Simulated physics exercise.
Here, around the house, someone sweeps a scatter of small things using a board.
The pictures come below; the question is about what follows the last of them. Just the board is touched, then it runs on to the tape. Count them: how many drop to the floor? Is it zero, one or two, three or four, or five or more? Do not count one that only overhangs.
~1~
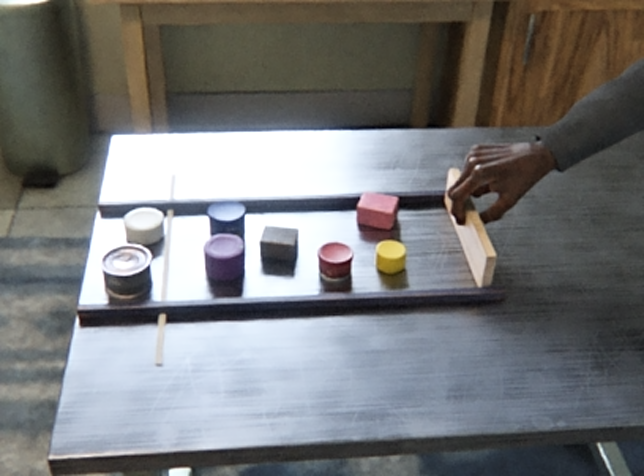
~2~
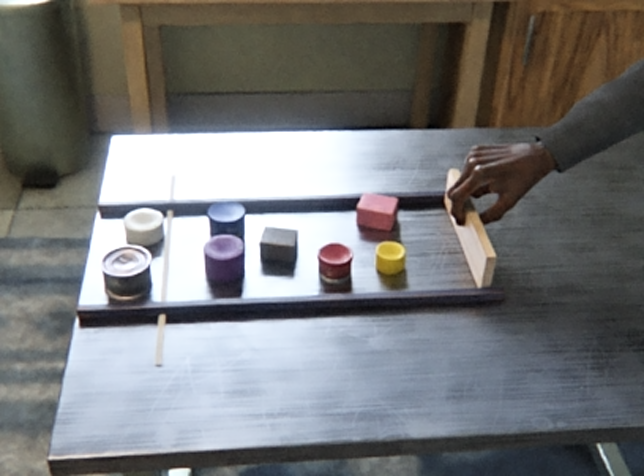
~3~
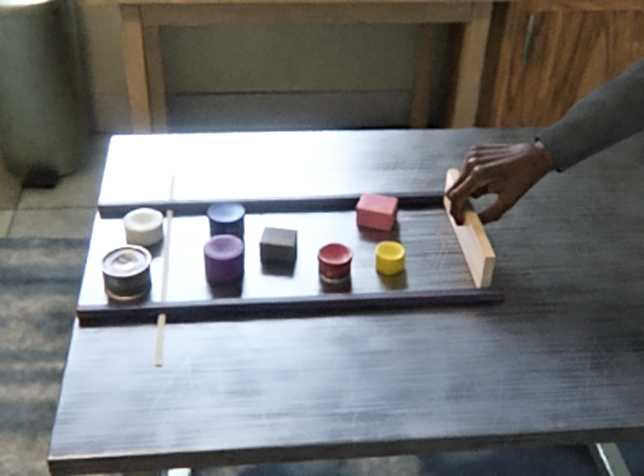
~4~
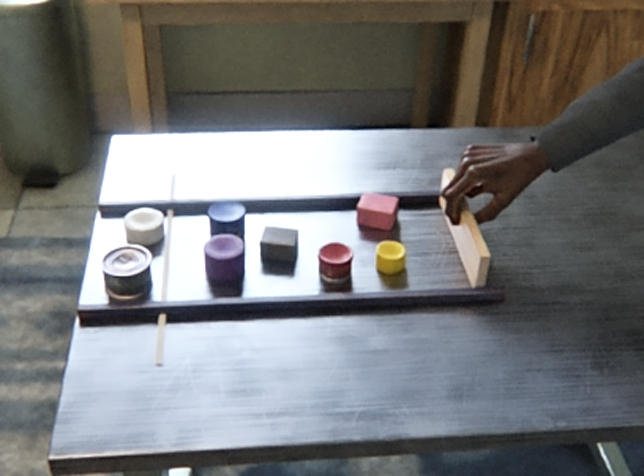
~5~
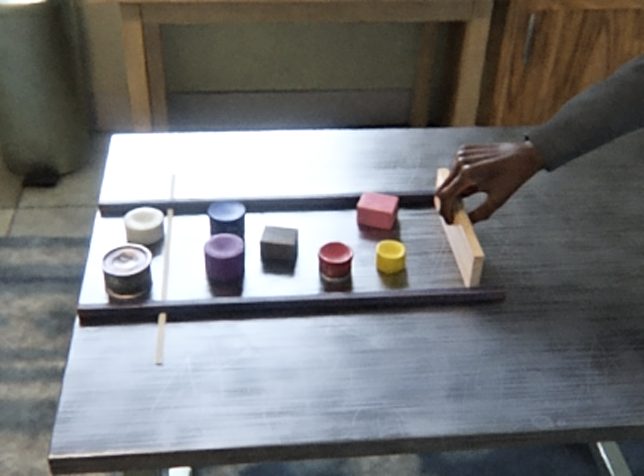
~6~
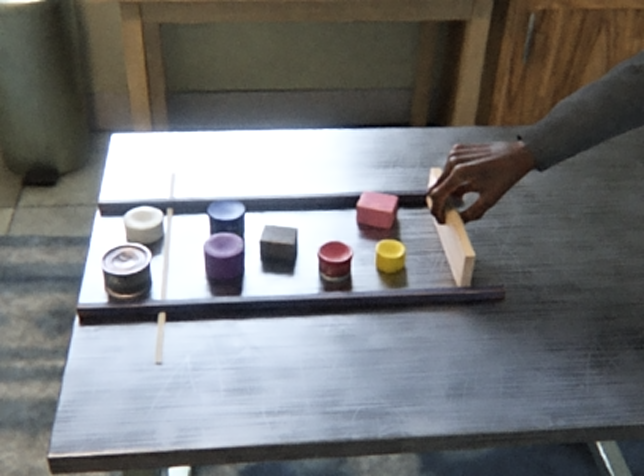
I would say one or two.
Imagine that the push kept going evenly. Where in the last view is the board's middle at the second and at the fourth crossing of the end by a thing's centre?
Roughly (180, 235) for the earlier crossing, roughly (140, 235) for the later one.
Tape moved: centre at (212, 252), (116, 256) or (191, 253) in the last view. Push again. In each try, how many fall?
Down on the floor: 0, 4 and 0.
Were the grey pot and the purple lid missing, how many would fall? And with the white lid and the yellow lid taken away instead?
Try 1: 1; try 2: 1.
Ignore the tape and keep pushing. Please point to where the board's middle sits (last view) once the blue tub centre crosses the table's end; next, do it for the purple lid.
I'd say about (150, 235) for the first one and about (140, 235) for the second.
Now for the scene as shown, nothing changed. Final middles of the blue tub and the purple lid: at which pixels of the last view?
The blue tub comes to rest close to (111, 224), while the purple lid rests close to (112, 263).
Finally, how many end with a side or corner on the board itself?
The figure is 4.
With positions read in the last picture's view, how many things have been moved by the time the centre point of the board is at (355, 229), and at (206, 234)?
I count 3 first and 8 after.
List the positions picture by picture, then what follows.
The first frame shows grey pot (127, 272); white lid (144, 226); purple lid (225, 257); board (469, 227); tape (167, 255).
The second frame shows white lid (144, 227); black block (279, 243).
The third frame shows purple lid (224, 258); red pot (335, 262).
The fourth frame shows grey pot (127, 272); board (463, 227).
The fifth frame shows white lid (145, 226); pink block (378, 210).
The sixth frame shows grey pot (127, 270); white lid (144, 226); purple lid (224, 256); board (449, 226); tape (167, 254).
Soon after, none off yet; grey pot at rest near (127, 270); white lid at rest near (144, 226); purple lid at rest near (224, 256).
Then, none off yet; grey pot at rest near (127, 270); white lid at rest near (144, 226); purple lid moved a little near (206, 259).
By the end, the number that fall off is one or two; fallen, white lid and grey pot.
